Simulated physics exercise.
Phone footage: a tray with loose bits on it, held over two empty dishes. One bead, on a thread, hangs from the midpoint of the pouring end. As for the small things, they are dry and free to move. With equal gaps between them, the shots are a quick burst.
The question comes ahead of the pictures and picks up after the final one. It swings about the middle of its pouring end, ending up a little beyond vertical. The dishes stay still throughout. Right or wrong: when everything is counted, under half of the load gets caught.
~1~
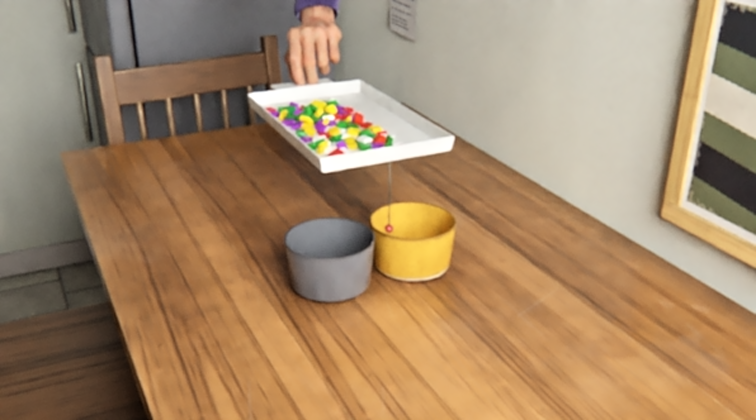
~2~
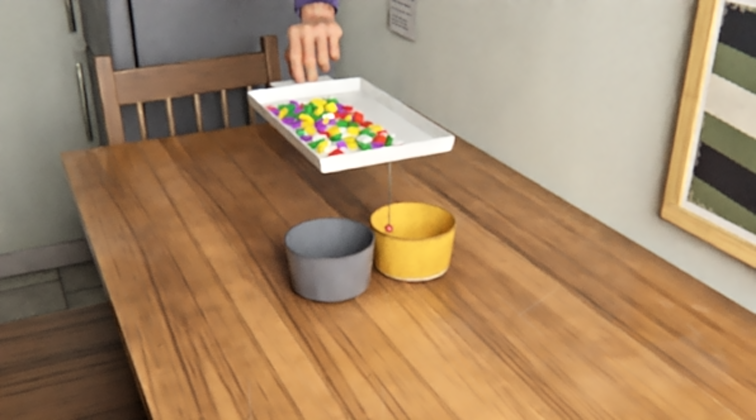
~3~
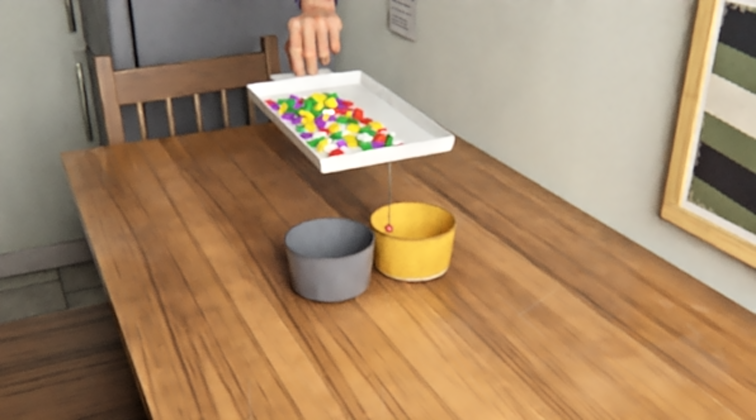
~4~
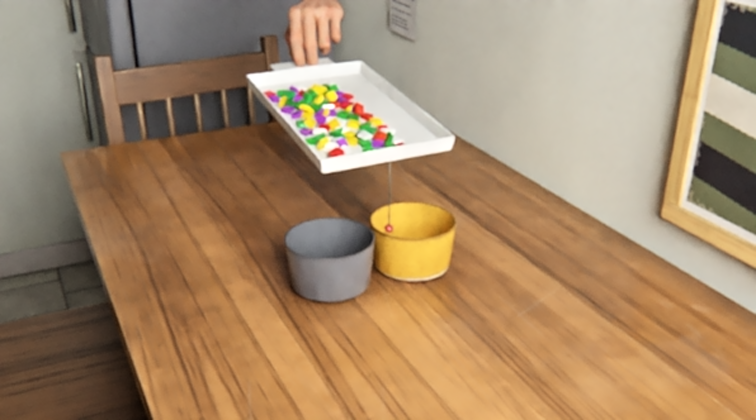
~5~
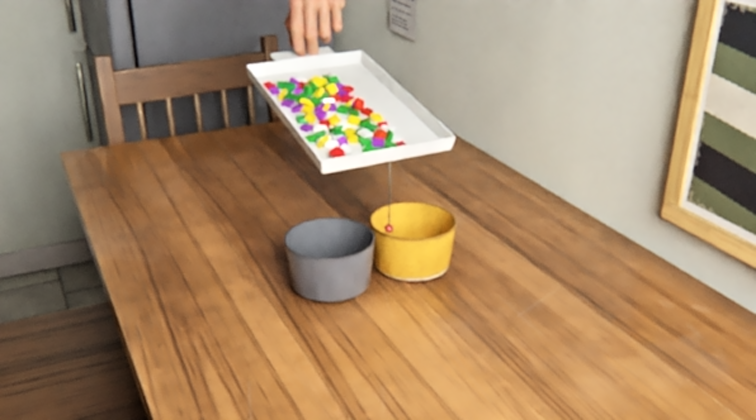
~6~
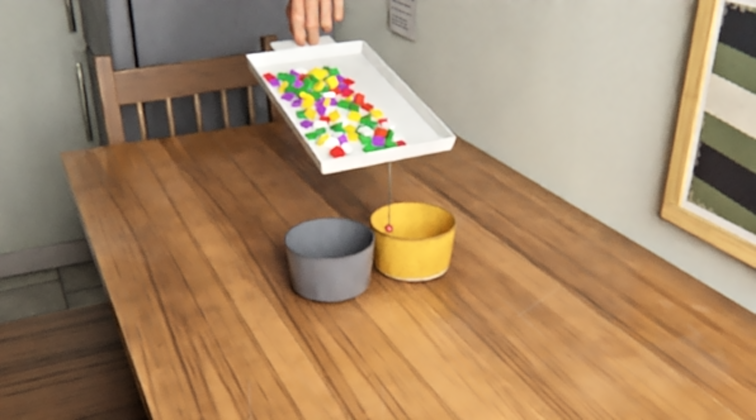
Right.
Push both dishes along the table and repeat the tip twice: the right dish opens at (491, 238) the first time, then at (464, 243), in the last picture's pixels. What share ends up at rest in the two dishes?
50 and 90 %.
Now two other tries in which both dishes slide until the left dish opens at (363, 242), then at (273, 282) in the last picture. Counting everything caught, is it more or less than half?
Result - try one, below the halfway mark; try two, past the halfway mark.
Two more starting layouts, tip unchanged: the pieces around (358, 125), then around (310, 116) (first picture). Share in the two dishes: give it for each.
Near 0 and 0 percent respectively.
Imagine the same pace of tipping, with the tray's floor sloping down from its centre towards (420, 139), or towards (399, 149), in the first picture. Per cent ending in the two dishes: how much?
Somewhere close to 80 % the first time, 10 % the second.
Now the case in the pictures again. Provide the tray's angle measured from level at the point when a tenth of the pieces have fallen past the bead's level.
90 degrees.
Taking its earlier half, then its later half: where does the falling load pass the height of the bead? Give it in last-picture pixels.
Roughly (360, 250) first, then roughly (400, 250).
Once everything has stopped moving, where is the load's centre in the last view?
Close to (392, 324) in the last picture.
Soon, tray tipped steeply; nearly all on the tray; a stray few in the air.
A while on, tray tipped right over; about two thirds on the tray; about a quarter outside both; a small part in the air.
Towards the end, tray tipped past a quarter turn; all outside both.
Finally, tray tipped past a quarter turn; none in the left dish; none in the right dish; all outside both.
